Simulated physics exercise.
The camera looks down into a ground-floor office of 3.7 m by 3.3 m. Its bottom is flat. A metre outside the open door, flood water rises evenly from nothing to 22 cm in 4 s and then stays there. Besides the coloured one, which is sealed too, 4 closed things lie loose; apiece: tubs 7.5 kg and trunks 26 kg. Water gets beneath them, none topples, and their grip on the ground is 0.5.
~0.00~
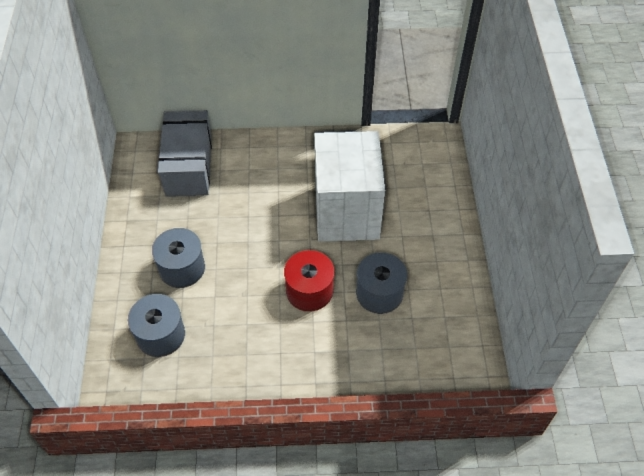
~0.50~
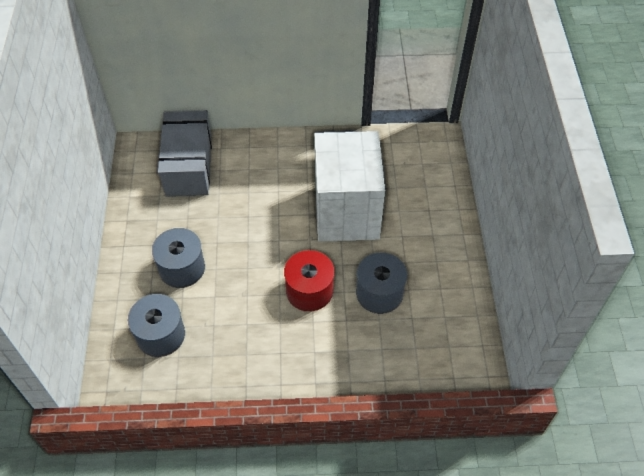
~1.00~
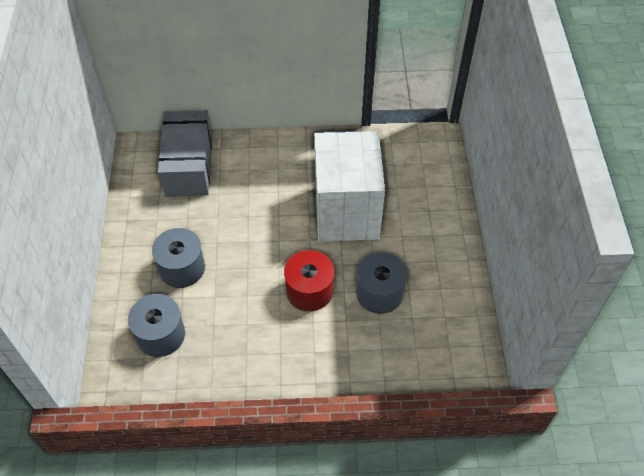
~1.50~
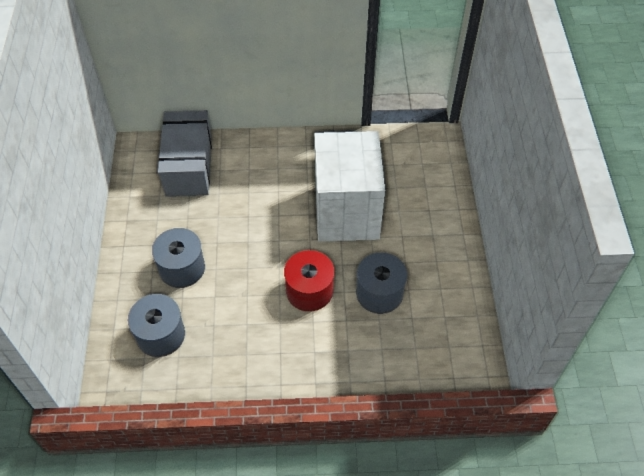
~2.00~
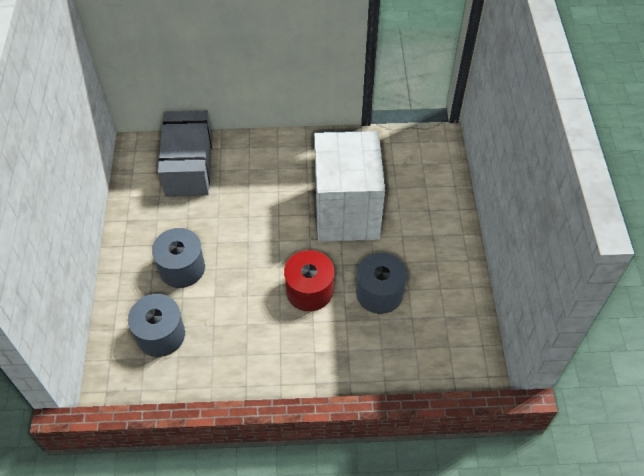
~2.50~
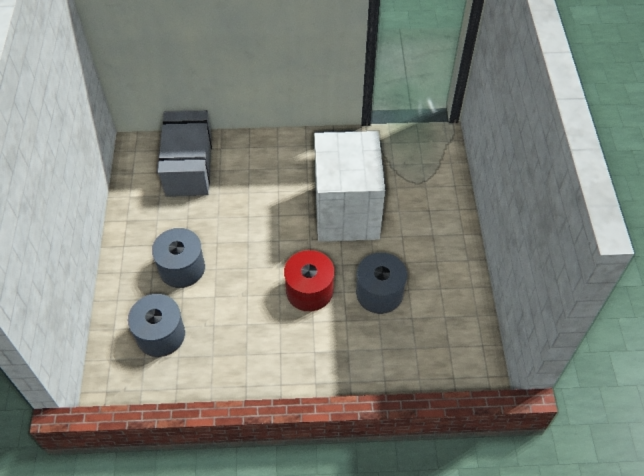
The video shows a walled room from above, holding a red tub, other grey tubs and box-shaped objects, while greenish water covers the paving outside and then creeps in at the open doorway; none of the objects move.
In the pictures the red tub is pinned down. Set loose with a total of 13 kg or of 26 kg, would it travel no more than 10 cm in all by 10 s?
I expect that the lower weight is enough.
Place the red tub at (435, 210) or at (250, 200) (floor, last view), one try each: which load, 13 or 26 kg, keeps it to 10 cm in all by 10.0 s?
In that order: Neither is enough; either load holds.
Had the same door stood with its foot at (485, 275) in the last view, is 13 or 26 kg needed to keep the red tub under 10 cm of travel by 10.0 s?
Then only the larger load is enough.
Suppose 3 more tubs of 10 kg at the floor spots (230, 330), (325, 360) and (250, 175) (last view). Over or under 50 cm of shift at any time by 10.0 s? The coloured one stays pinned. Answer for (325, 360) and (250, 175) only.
In that order: Past it, short of it.
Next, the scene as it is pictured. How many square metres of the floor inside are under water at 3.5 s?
About 2.5 m2.
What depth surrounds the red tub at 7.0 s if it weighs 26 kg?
About 1 cm.
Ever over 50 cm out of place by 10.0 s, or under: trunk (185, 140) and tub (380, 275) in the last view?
In that order: Less, past it.
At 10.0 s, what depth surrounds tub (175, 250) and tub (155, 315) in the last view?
About 6 and 7 cm.
After 3.5 s the red tub would be 0 cm from its start with 13 kg and 0 cm from its start with 26 kg; 0 cm of water round it then.
After 4.5 s the red tub would be 0 cm from its start with 13 kg and 0 cm from its start with 26 kg; 0 cm of water round it then.
After 7.0 s the red tub would be 0 cm from its start with 13 kg and 0 cm from its start with 26 kg; 1 cm of water round it then.
After 10.0 s the red tub would be 0 cm from its start with 13 kg and 0 cm from its start with 26 kg; 3 cm of water round it then.
